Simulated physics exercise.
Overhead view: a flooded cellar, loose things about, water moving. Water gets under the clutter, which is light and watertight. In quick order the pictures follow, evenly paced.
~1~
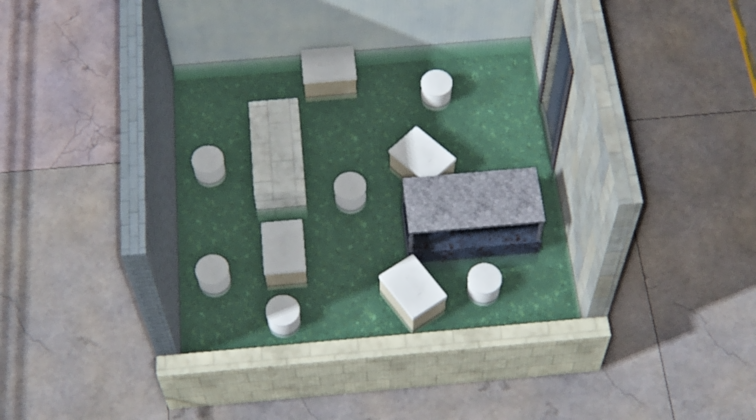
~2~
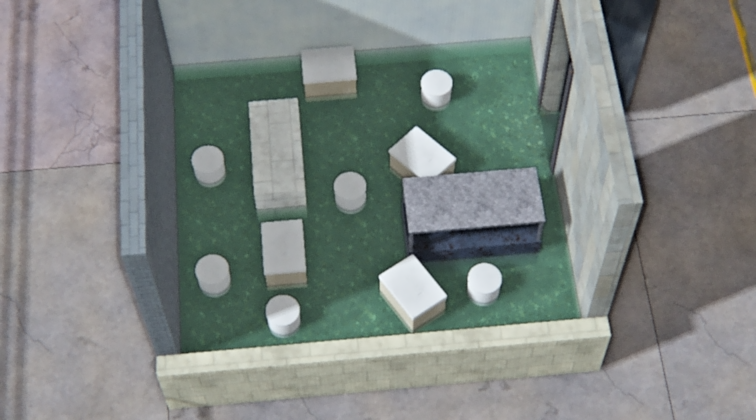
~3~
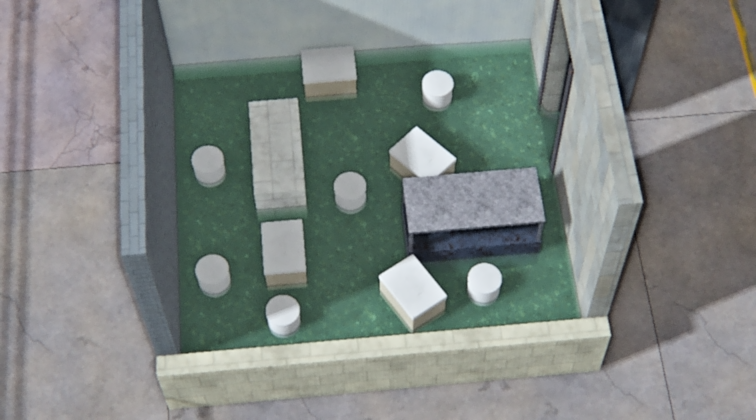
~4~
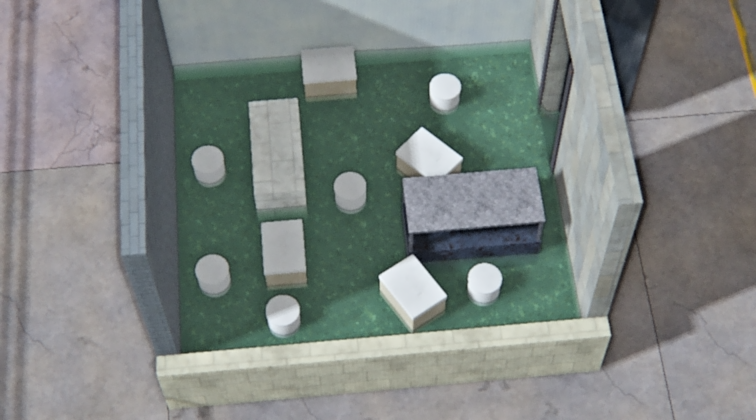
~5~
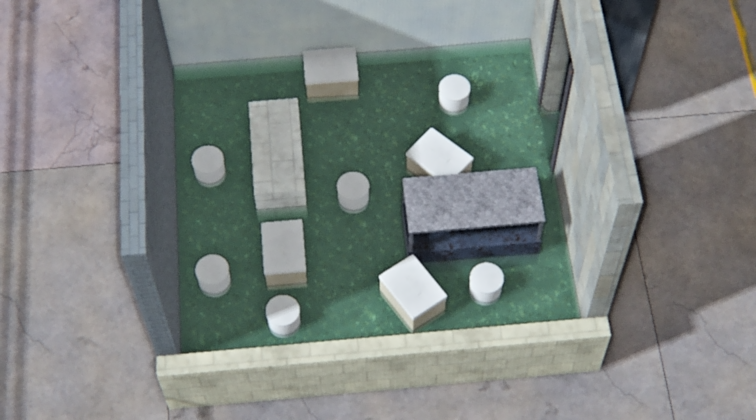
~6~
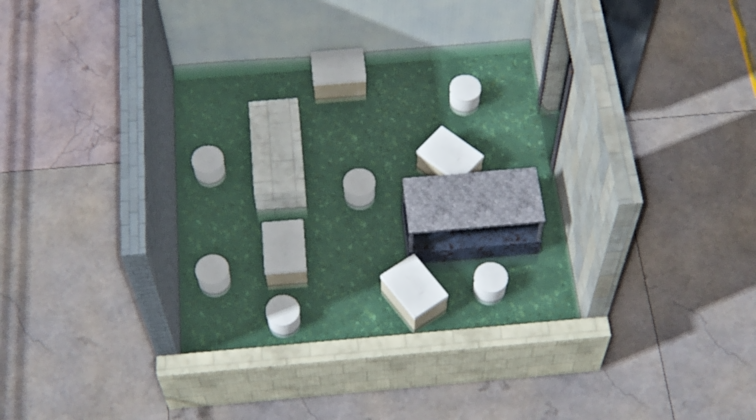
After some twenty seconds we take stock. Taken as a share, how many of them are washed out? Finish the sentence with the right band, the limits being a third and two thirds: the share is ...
The share is from a third to two thirds.
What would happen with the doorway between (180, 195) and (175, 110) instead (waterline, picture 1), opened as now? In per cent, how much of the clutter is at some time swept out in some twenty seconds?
It works out at 80 percent.
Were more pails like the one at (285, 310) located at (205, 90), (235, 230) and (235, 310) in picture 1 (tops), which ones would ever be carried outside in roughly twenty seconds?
Outcomes in turn are not expelled, not expelled, not expelled.
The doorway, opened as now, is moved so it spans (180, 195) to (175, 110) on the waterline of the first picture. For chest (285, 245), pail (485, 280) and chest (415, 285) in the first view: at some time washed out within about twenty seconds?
First lost, second trapped, third lost.
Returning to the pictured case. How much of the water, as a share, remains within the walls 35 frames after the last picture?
I'd say close to 54 percent.
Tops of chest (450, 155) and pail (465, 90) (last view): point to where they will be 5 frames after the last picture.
Close to (501, 143), and close to (519, 96).
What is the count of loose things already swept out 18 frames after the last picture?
2.
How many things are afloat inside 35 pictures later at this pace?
Tally at that point: 6.
A moment on, 0 of 10 are out; 10 afloat.
Next, 2 of 10 are out; 8 afloat.
Later, 4 of 10 are out; 6 afloat.
In the end, 5 of 10 are out; 5 afloat.
